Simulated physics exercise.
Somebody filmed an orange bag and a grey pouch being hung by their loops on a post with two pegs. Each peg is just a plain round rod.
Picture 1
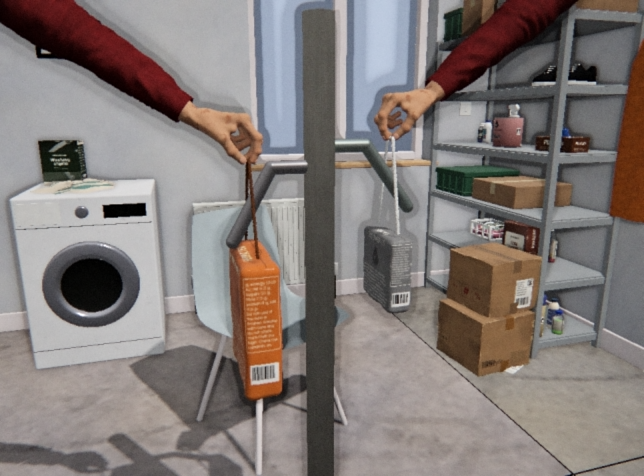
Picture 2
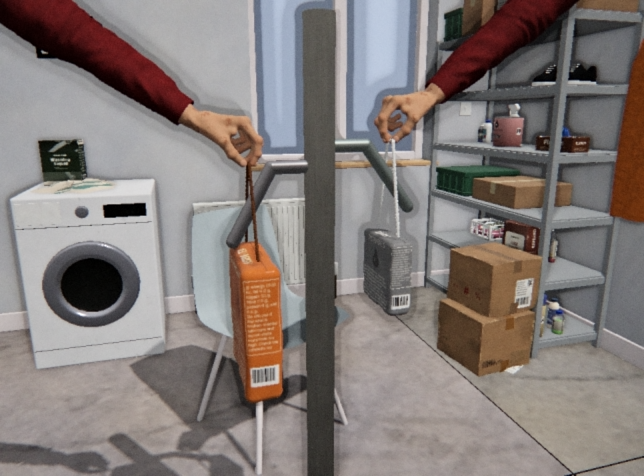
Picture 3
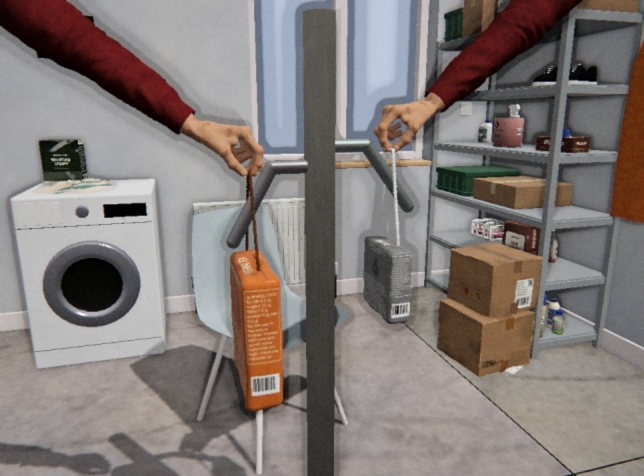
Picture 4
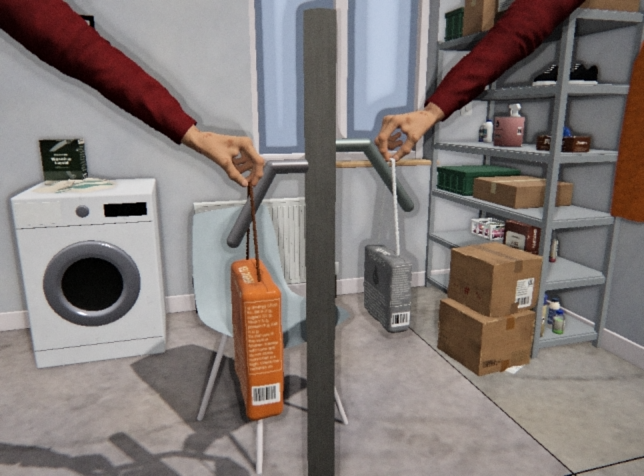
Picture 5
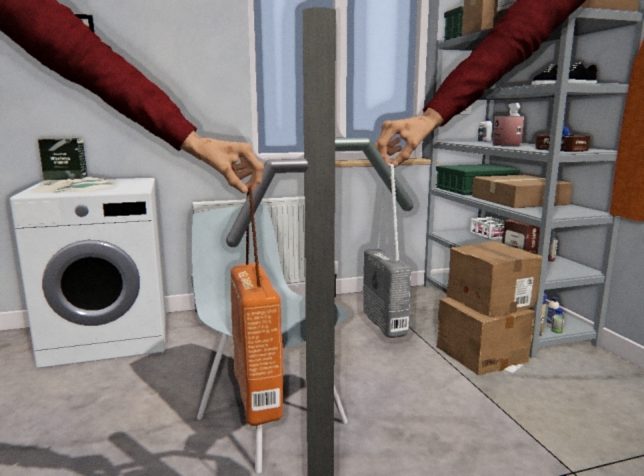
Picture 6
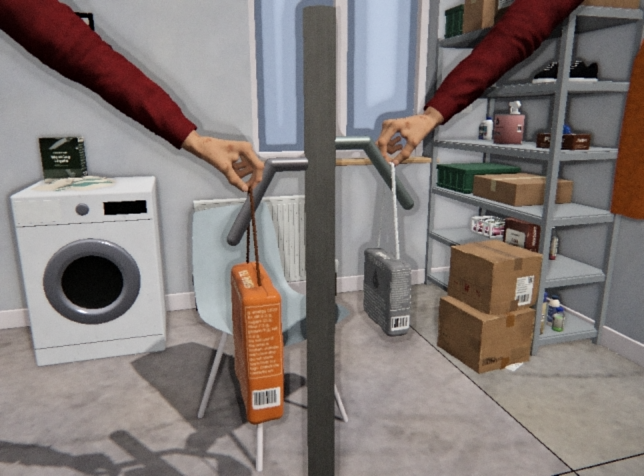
In this clip, two red-sleeved arms hold an orange bag and a grey pouch by their loops beside a post with two downward-sloping pegs; both hands lower slightly, bringing the items down a little, with almost no movement afterward.
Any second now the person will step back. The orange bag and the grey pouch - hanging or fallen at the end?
At the end, the orange bag comes free. The grey pouch comes free.
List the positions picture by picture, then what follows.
The first frame shows orange bag (254, 314); grey pouch (386, 267); left peg tip (233, 242); right peg tip (407, 206).
The second frame shows orange bag (254, 317); grey pouch (387, 270).
The third frame shows orange bag (255, 325); grey pouch (386, 278).
The fourth frame shows orange bag (255, 334); grey pouch (386, 286).
The fifth frame shows orange bag (255, 339); grey pouch (386, 291).
The sixth frame shows orange bag (256, 338); grey pouch (386, 290); left peg tip (233, 239), sloping steeply down; right peg tip (408, 204), sloping steeply down.
Then, 0.46 s later than the last view, orange bag on the floor; grey pouch on the floor.
Finally, orange bag on the floor; grey pouch on the floor. The orange bag comes down and the grey pouch slips off its peg.
